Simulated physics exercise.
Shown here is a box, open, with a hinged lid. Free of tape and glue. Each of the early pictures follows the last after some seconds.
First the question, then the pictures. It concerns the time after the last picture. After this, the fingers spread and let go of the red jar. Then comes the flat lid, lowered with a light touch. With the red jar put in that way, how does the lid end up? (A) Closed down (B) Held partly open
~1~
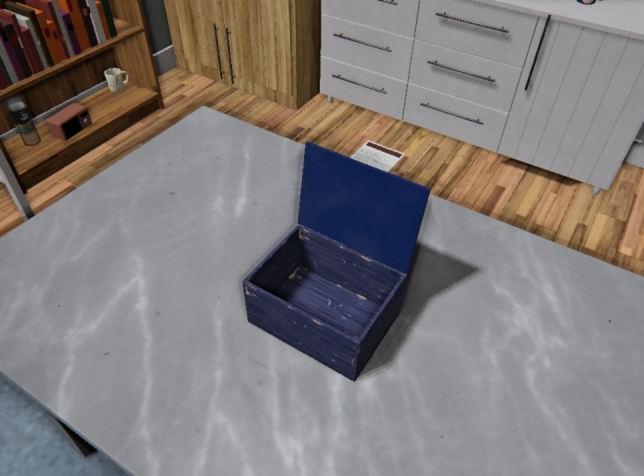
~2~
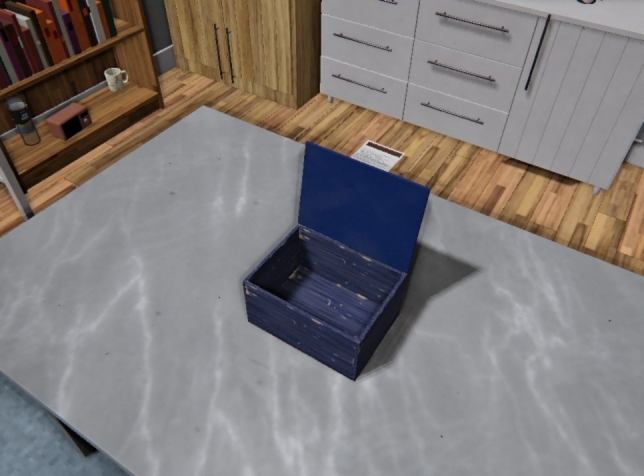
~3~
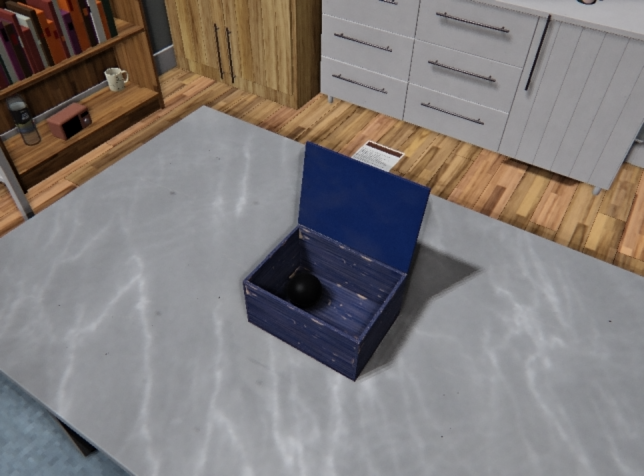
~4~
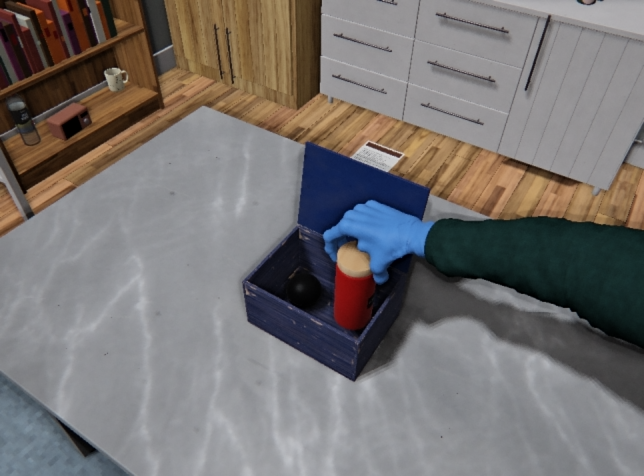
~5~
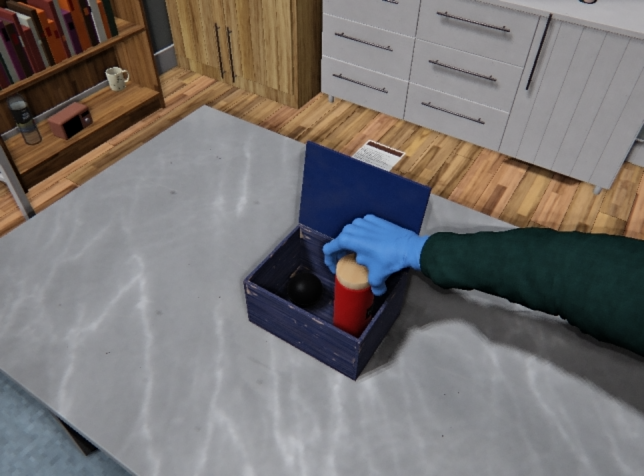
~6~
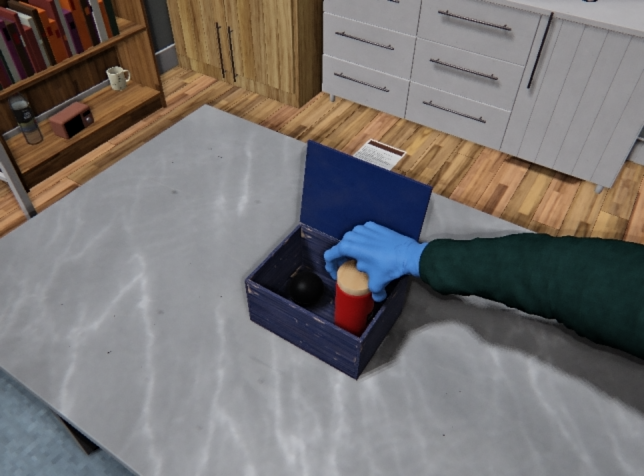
(B) Held partly open.
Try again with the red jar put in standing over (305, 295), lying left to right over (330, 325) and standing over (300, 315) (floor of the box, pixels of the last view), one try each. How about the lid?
The first time the lid can't shut, the second time it goes down fully, and the third time it goes down fully.
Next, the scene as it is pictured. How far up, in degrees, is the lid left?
Lid angle from rim - close to 40°.
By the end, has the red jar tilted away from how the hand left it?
As it turns out, it keeps its original angle.
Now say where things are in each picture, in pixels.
In the first picture, the last thing is not in view yet.
In the second picture, the last thing is not in view yet.
In the third picture, the last thing is not in view yet; black ball (305, 291).
The fourth picture shows still above its spot; red jar (355, 287); black ball (304, 291).
The fifth picture shows still above its spot; red jar (354, 298); black ball (305, 290).
The sixth picture shows in place under the hand; red jar (355, 303); black ball (307, 289).
Then, 1.10 s after the last picture, lid starting down.
Then, 1.50 s after the last picture, lid 65° above the rim.
Then, 1.70 s after the last picture, lid 48° above the rim.
At rest, lid 39° above the rim; both in place. Seen from the same camera at the end, red jar near (355, 303).
